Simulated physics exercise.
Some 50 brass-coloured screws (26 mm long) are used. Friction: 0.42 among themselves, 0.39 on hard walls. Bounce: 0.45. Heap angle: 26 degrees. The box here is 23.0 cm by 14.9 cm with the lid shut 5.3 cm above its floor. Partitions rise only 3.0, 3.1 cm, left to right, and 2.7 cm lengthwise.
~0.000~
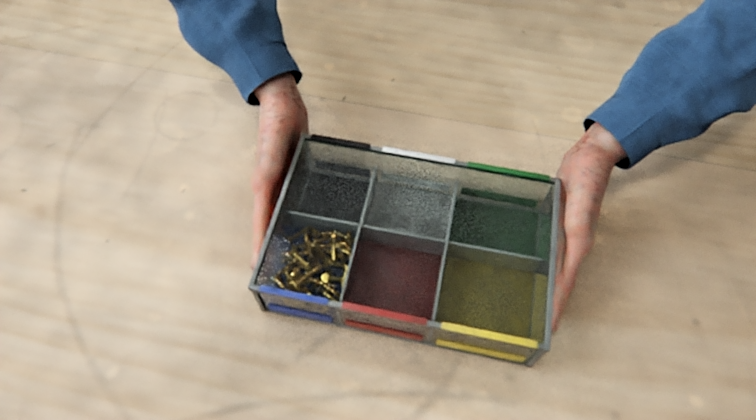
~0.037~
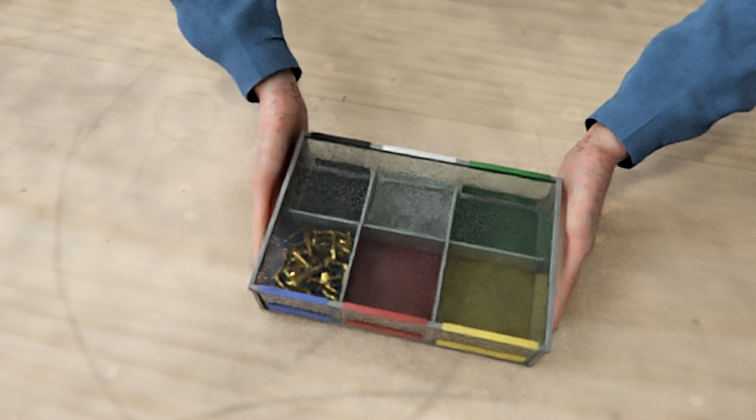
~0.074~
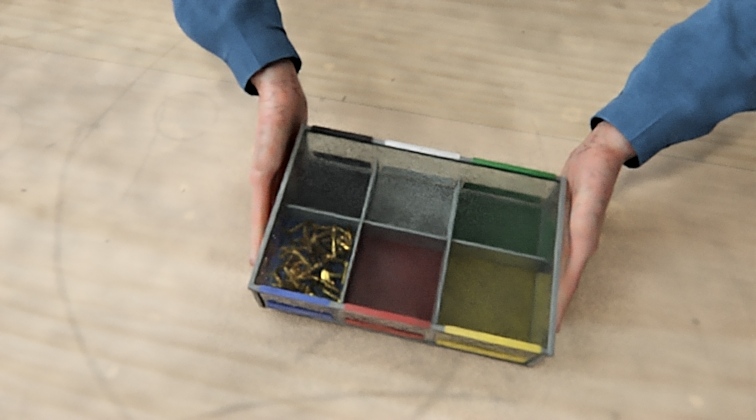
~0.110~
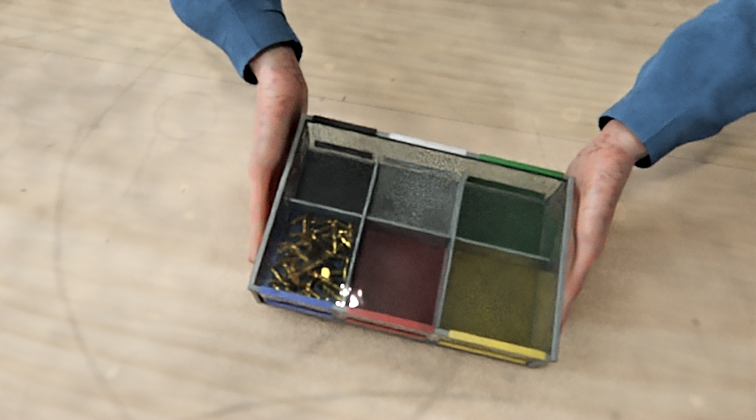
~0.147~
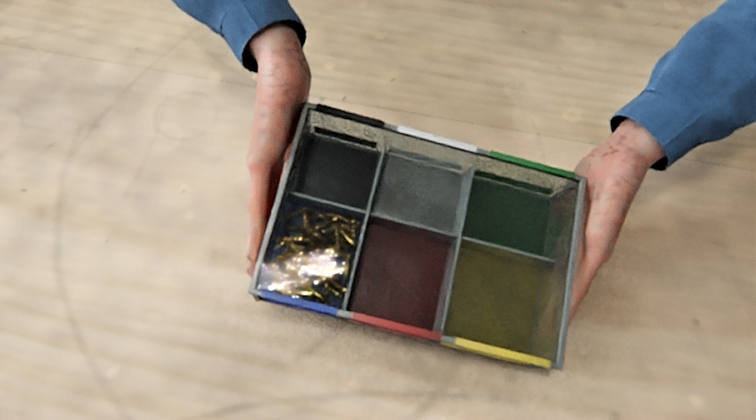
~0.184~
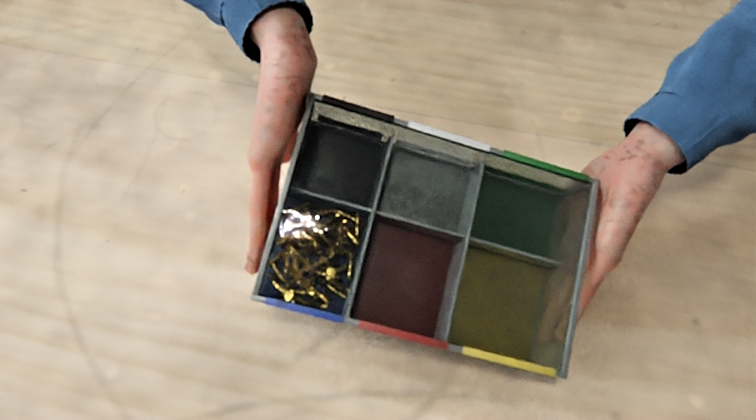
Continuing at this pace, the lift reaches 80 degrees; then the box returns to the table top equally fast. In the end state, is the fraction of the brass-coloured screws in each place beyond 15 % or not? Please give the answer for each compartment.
Red compartment: Beyond, blue compartment: Beyond, green compartment: Not beyond, yellow compartment: Not beyond, white compartment: Not beyond, black compartment: Not beyond.
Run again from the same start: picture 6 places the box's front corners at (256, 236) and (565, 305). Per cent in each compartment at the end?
Result - red: 0 %; blue: 60 %; green: 0 %; yellow: 0 %; white: 10 %; black: 30 %.
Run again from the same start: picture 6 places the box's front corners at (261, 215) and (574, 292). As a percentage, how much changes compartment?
In that case some 50 per cent.
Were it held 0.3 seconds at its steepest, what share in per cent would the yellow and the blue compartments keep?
Yellow keeps 10% and blue keeps 75%.
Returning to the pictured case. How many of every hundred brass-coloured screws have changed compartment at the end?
30 per cent, roughly.
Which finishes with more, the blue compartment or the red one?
It is the blue one.
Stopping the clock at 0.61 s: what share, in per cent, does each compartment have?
You'd see red at 10, blue at 90, green at 0, yellow at 0, white at 0 and black at 0 per cent.
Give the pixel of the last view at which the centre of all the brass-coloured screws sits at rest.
I'd put it at about (331, 298).
Then, at 0.61 s, tilt 78 degrees; red 10 %, blue 90 %.
Then, at 0.89 s, tilt 31 degrees; red 25 %, blue 75 %.
After 1.27 s, tilt 0 degrees; red 25 %, blue 70 %.
By 1.6 s all is still; red 25 %, blue 70 %, green 0 %, yellow 0 %, white 0 %, black 0 %.
